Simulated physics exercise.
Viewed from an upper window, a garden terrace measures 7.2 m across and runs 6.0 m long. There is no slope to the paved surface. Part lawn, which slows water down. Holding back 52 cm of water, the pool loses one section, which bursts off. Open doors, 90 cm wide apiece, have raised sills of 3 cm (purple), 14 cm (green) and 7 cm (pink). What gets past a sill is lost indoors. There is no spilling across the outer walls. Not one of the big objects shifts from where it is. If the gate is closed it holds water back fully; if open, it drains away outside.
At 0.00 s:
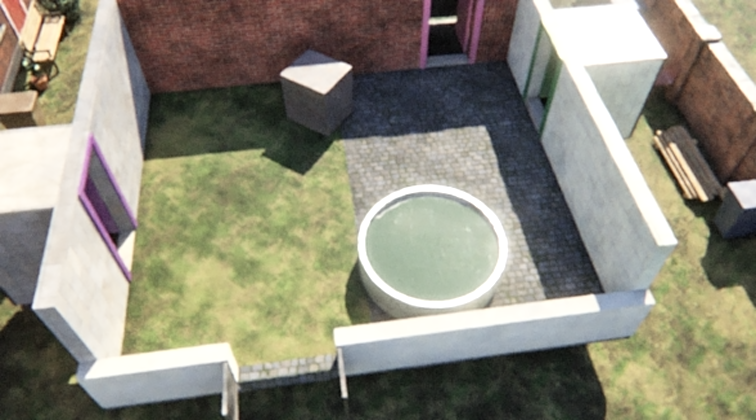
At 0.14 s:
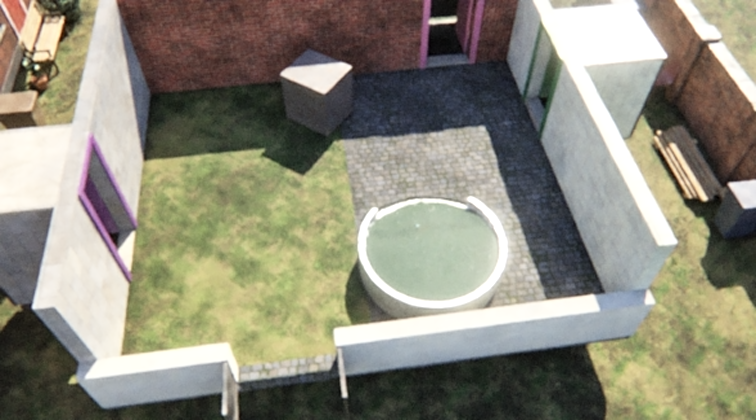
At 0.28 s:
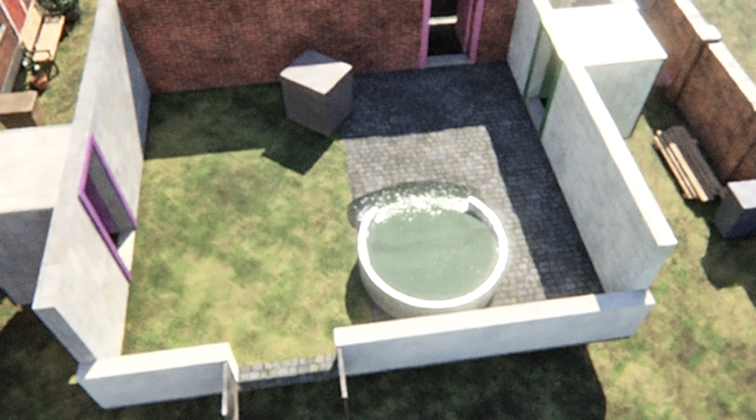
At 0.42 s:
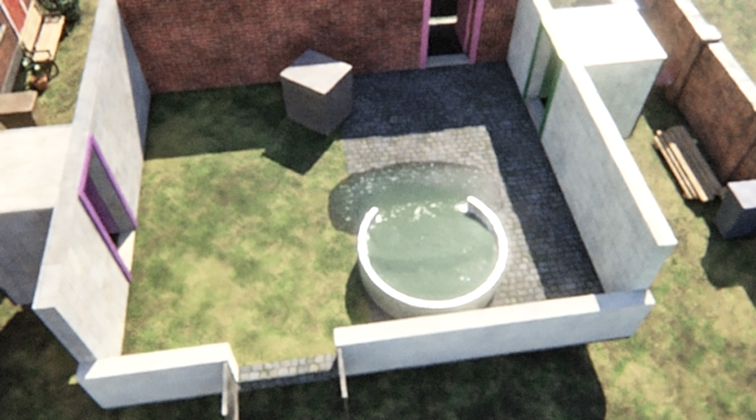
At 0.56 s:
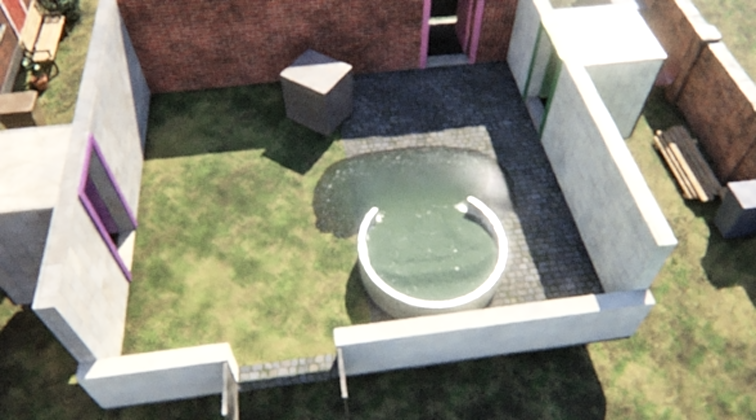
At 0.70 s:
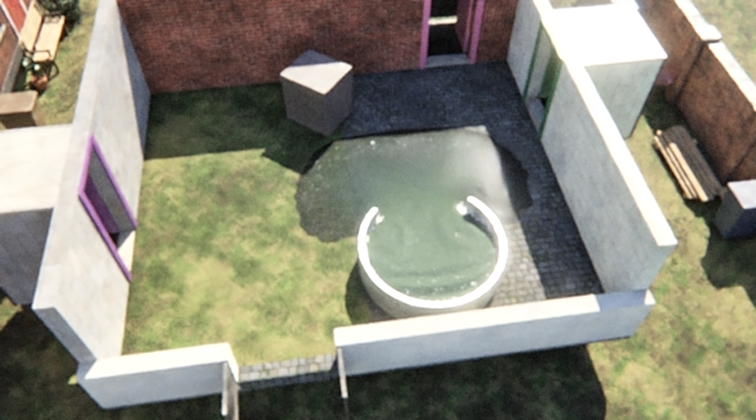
Water in a round white pool sits still until the back section of its rim gives way, then pours through the gap and spreads in a widening sheet over the dark paving and lawn of a walled garden.
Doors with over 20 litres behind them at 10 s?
At the end, the inflow at the purple door fits inside the cap; the inflow at the green door fits inside the cap; the inflow at the pink door overruns the cap.
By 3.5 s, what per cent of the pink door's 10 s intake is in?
50 percent or so by then.
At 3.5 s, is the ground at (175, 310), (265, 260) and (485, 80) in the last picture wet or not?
Going through the three points: Not yet touched, then not yet touched, then awash.
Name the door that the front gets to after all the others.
That would be the purple one.
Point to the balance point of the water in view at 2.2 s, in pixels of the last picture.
Around (411, 177).
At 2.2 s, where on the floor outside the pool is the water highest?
Spot: Approx. (389, 78).
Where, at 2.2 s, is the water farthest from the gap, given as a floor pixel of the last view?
That would be close to (500, 62).
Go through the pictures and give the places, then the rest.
In the first frame, the pool at (432, 245) is whole and still, 52 cm deep.
In the second frame, the front is at (369, 229), 0.9 m from the gap at (418, 206); 0.4 m2 of floor is under water; 52 cm left at the back of the pool.
In the third frame, the front is at (477, 196), 1.1 m from the gap at (418, 208); 1.2 m2 of floor is under water; 52 cm left at the back of the pool.
In the fourth frame, the front is at (485, 176), 1.5 m from the gap at (418, 209); 2.8 m2 of floor is under water; 52 cm left at the back of the pool.
In the fifth frame, water pours out at (418, 209) and has run 1.8 m, to (481, 156); deepest outside 24 cm, 51 cm at the pool's back.
In the sixth frame, the front is at (328, 148), 2.2 m from the gap at (418, 209); 6.4 m2 of floor is under water; 44 cm left at the back of the pool.
After 1.4 s water covers 30 % of the floor and is deepest (20 cm) near (418, 203); purple door not reached, green door 3 cm at the sill, 0 L in, pink door not reached.
After 2.2 s water covers 40 % of the floor and is deepest (26 cm) near (389, 78); purple door not reached, green door 9 cm at the sill, 0 L in, pink door 17 cm at the sill, 5 L in.
After 3.5 s water covers 50 % of the floor and is deepest (23 cm) near (500, 62); purple door not reached, green door 6 cm at the sill, 0 L in, pink door 15 cm at the sill, 52 L in.
After 6.0 s water covers 70 % of the floor and is deepest (10 cm) near (389, 78); purple door not reached, green door 7 cm at the sill, 0 L in, pink door 9 cm at the sill, 96 L in.
After 10.0 s water covers 85 % of the floor and is deepest (10 cm) near (510, 329); purple door 3 cm at the sill, 0 L in, green door 5 cm at the sill, 0 L in, pink door 5 cm at the sill, 99 L in.
